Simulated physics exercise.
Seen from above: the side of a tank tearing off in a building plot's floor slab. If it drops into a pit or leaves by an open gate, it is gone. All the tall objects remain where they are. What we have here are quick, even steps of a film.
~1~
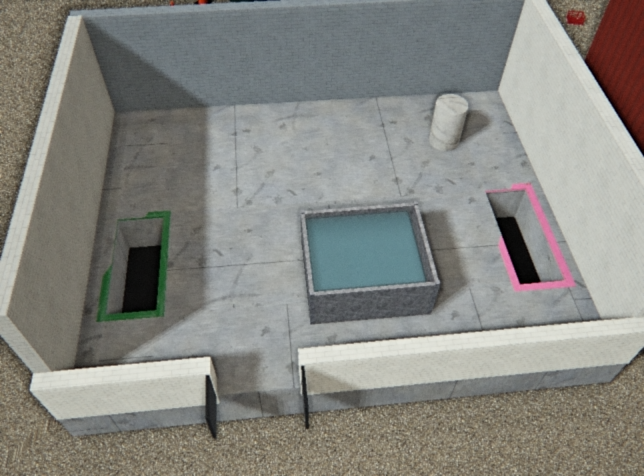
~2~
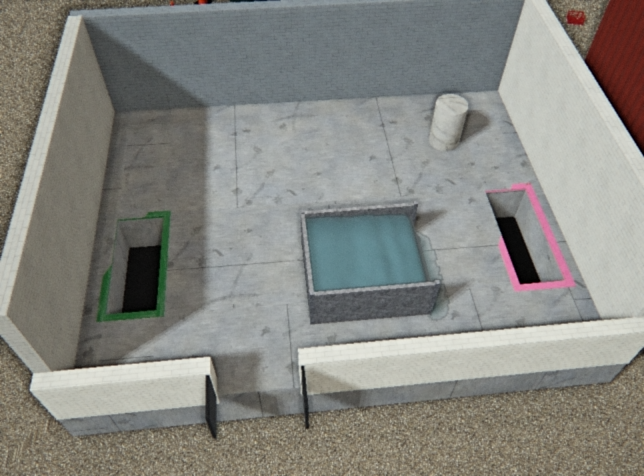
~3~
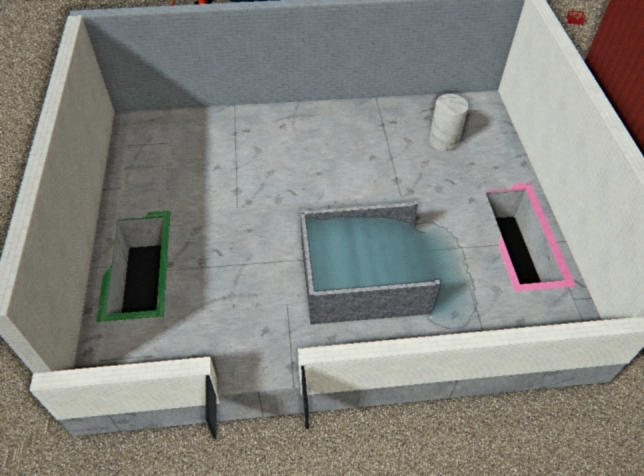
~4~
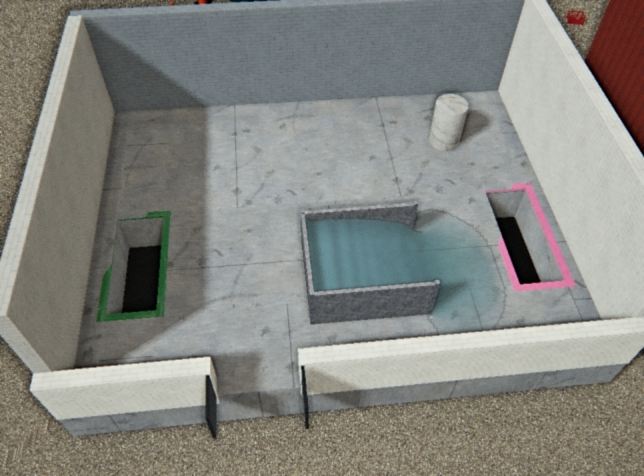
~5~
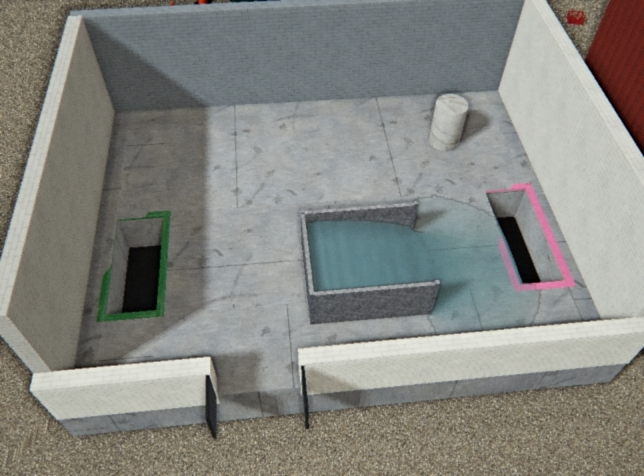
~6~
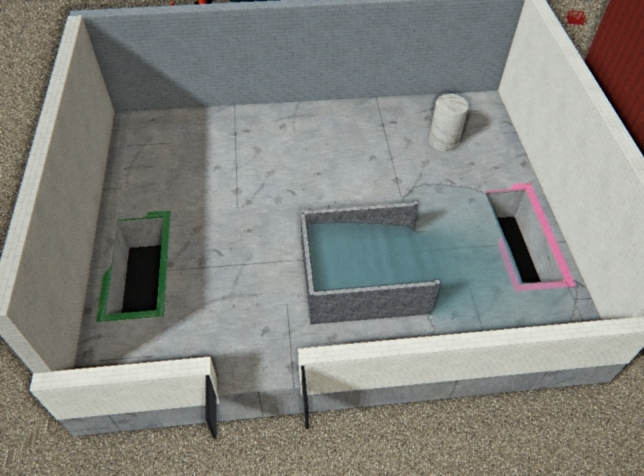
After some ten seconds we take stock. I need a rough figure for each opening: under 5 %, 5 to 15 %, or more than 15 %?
At the end, the gate gets a mere sliver - short of five per cent; the pink pit gets a sizeable chunk - beyond fifteen per cent; the green pit gets a mere sliver - short of five per cent.
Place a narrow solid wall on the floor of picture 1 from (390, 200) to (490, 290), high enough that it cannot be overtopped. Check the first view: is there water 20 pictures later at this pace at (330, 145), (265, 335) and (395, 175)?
Untouched, swamped, untouched.
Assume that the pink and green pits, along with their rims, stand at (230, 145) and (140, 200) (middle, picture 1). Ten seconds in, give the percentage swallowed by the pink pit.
Pink: 15 %.
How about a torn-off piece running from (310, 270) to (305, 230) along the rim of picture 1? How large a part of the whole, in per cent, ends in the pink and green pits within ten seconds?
Lab note - share by pit: Pink 0 %, green 55 %.
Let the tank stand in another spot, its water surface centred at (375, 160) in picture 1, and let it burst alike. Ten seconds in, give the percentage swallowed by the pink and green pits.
The pink pit gets 65 per cent and the green pit 2 per cent.
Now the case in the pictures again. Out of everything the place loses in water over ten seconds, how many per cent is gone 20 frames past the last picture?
Something close to 70 percent by that point.
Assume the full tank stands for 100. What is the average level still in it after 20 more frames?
Around 12 percent.
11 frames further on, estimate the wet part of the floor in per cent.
I'd say close to 20 per cent.
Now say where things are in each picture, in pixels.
The first picture shows still water in the water tank at (367, 249).
In the second picture, the front is at (433, 317), out from the gap at (419, 264).
In the third picture, the front is at (463, 318), out from the gap at (419, 265).
In the fourth picture, water pours out at (418, 266) and has run to (491, 322).
In the fifth picture, water pours out at (418, 266) and has run to (534, 286).
In the sixth picture, the front is at (571, 289), out from the gap at (418, 266).
A moment on, water covers 15 % of the floor; the gate 0 %, the pink pit 19 %, the green pit 0 %.
Next, water covers 20 % of the floor; the gate 0 %, the pink pit 37 %, the green pit 0 %.
Then, water covers 20 % of the floor; the gate 0 %, the pink pit 58 %, the green pit 0 %.
Later, water covers 30 % of the floor; the gate 0 %, the pink pit 73 %, the green pit 0 %.
In the end, water covers 25 % of the floor; the gate 0 %, the pink pit 82 %, the green pit 0 %.
